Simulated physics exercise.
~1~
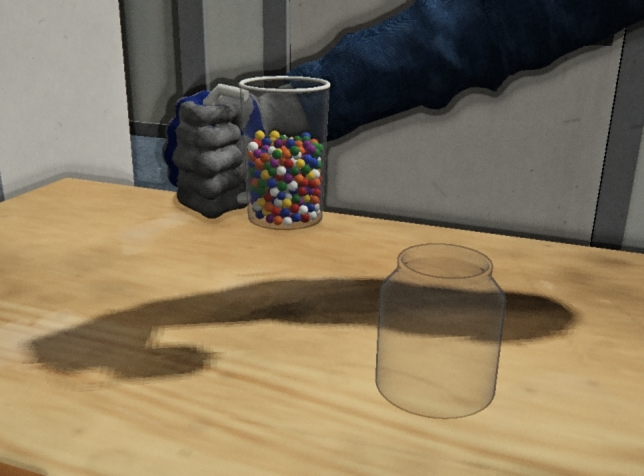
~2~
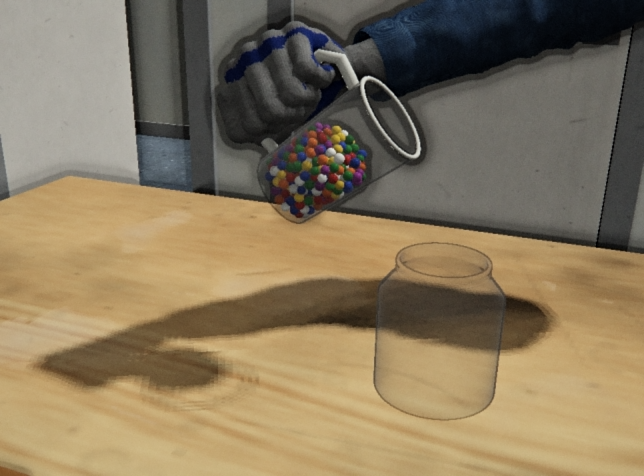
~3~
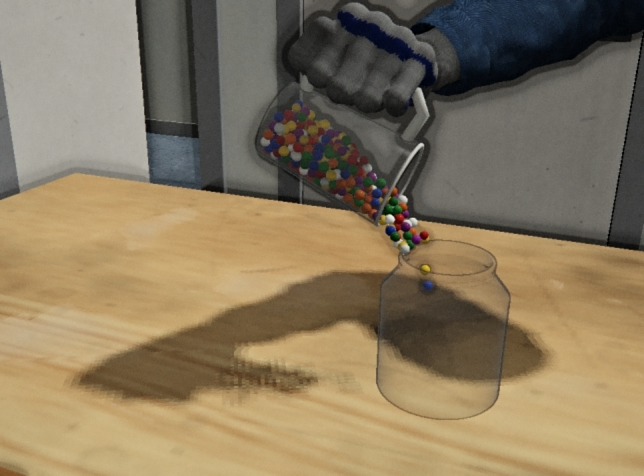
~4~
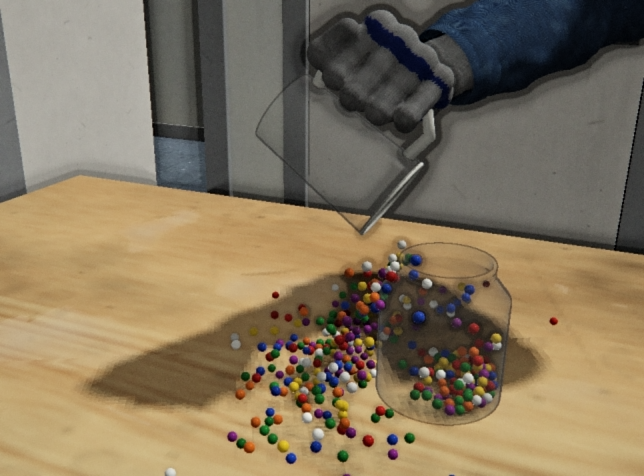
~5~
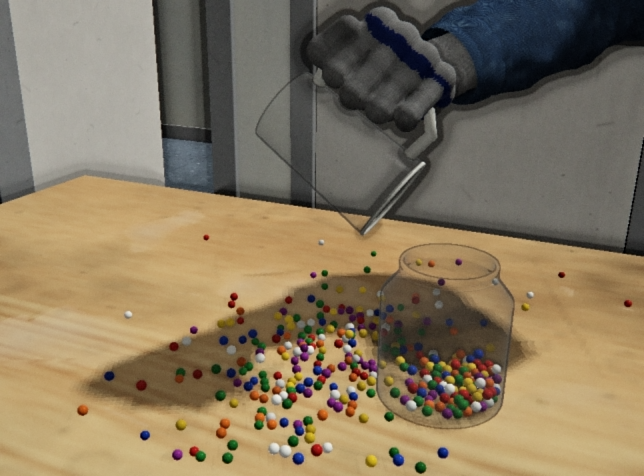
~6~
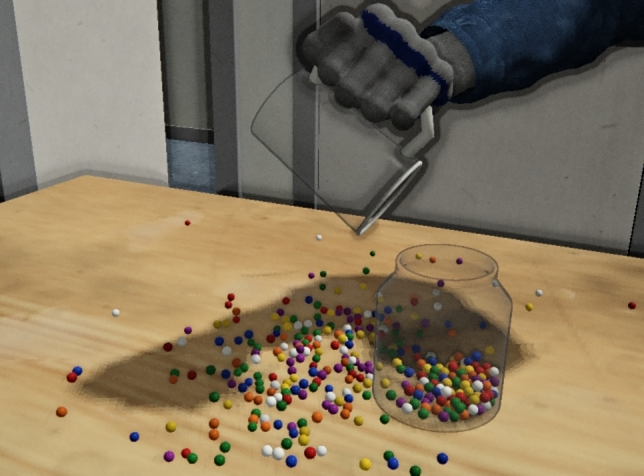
A gloved hand tips colourful beads from a clear cup, spilling most outside the jar.
